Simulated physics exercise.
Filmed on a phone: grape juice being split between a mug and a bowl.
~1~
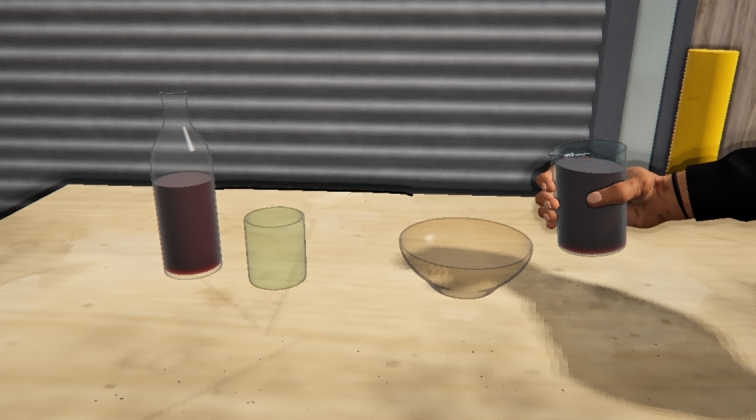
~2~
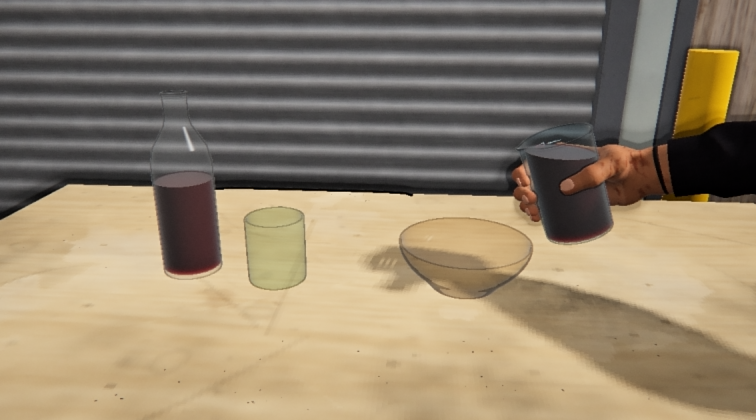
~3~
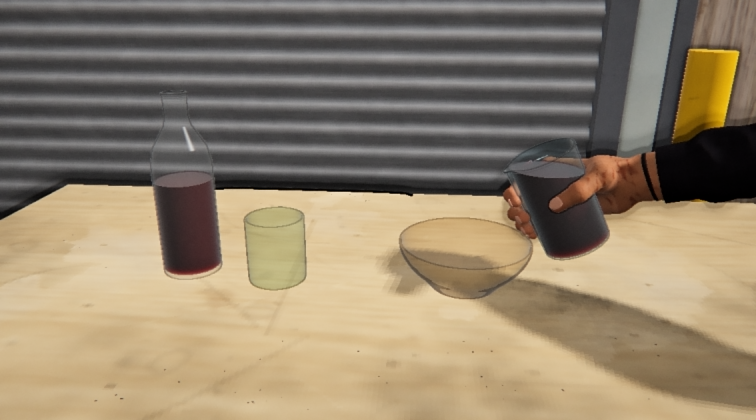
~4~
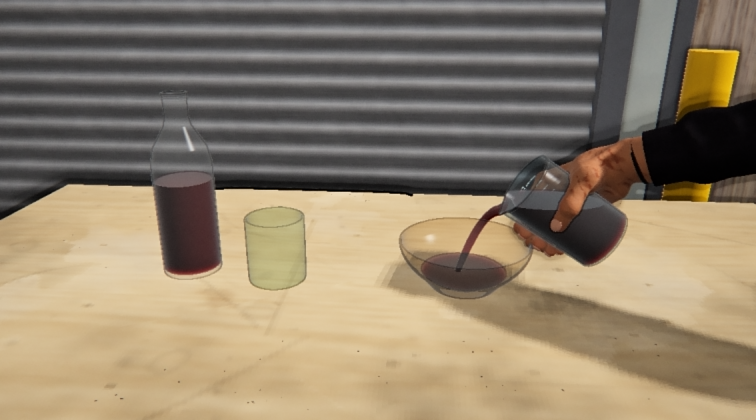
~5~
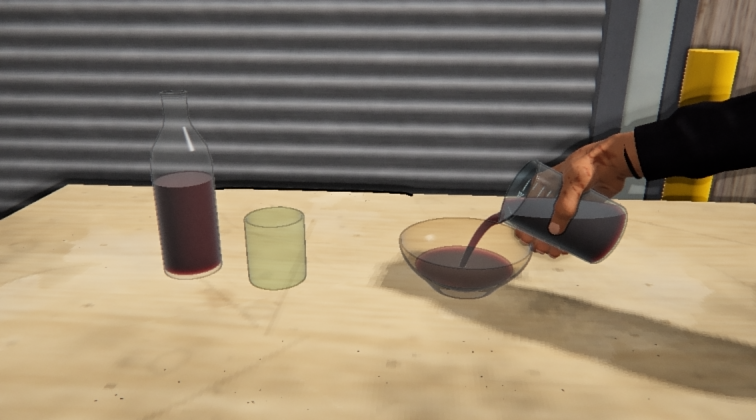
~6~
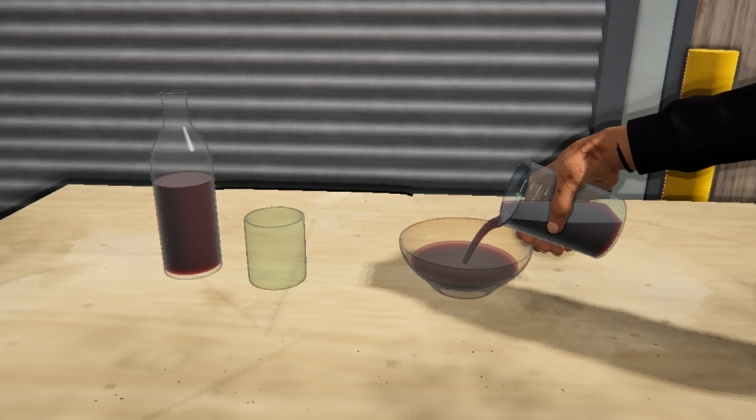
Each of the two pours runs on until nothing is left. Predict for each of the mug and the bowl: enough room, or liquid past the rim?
I expect the mug will spill; I expect the bowl will keep it all in.
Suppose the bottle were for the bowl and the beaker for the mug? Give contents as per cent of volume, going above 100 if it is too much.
The first comes to 70 per cent and the second to 160 per cent.
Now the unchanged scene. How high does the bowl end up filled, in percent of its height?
Roughly 75%.
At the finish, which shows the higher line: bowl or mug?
The higher surface is in the mug on the left.
Next, the bowl is about two thirds full.
After that, the bowl is about three quarters full.
Finally, the mug is full to the brim with a puddle round it; the bowl is about three quarters full.
